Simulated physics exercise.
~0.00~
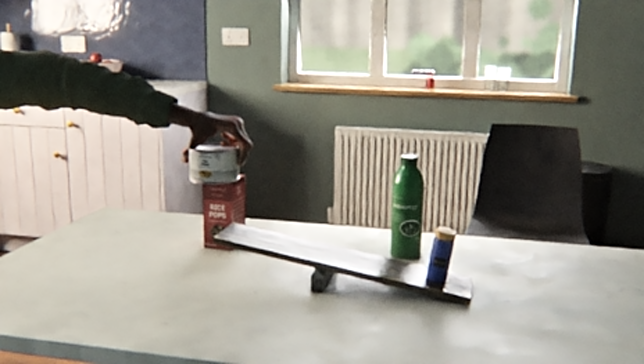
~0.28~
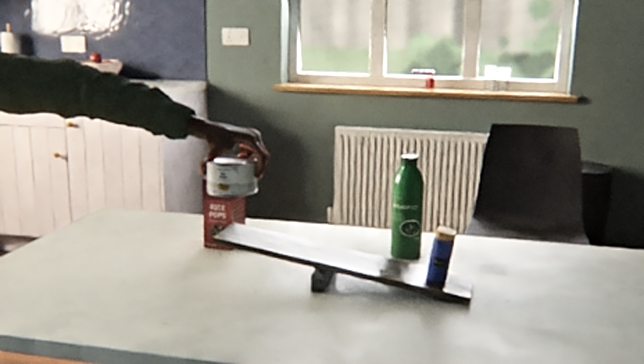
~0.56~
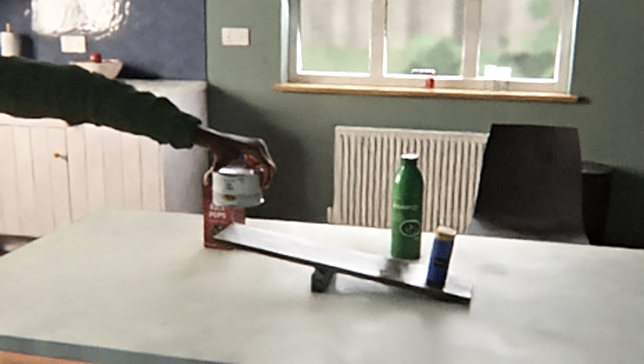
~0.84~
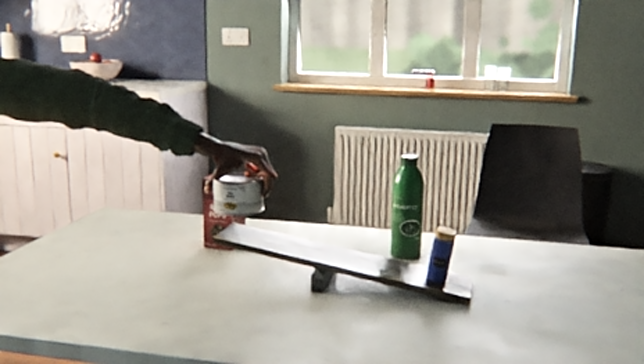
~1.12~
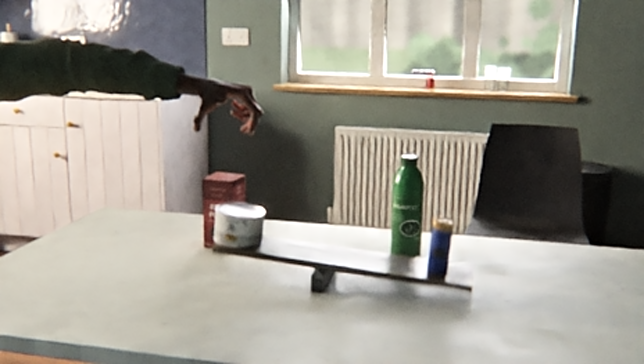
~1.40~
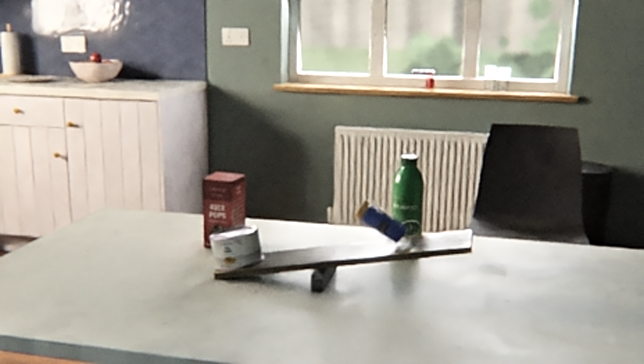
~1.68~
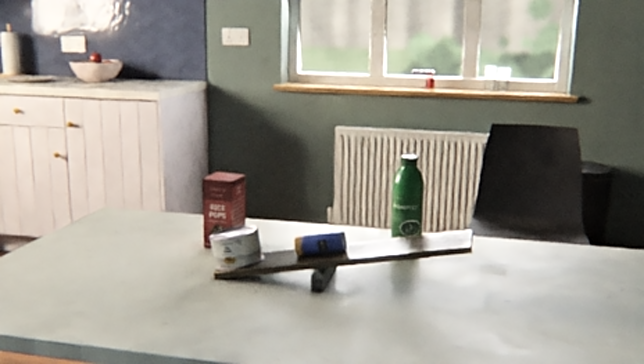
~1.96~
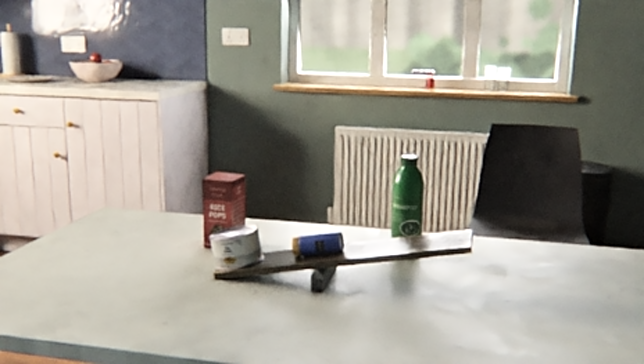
A hand lowers a white tub onto a plank, which tips left, toppling the blue shaker.
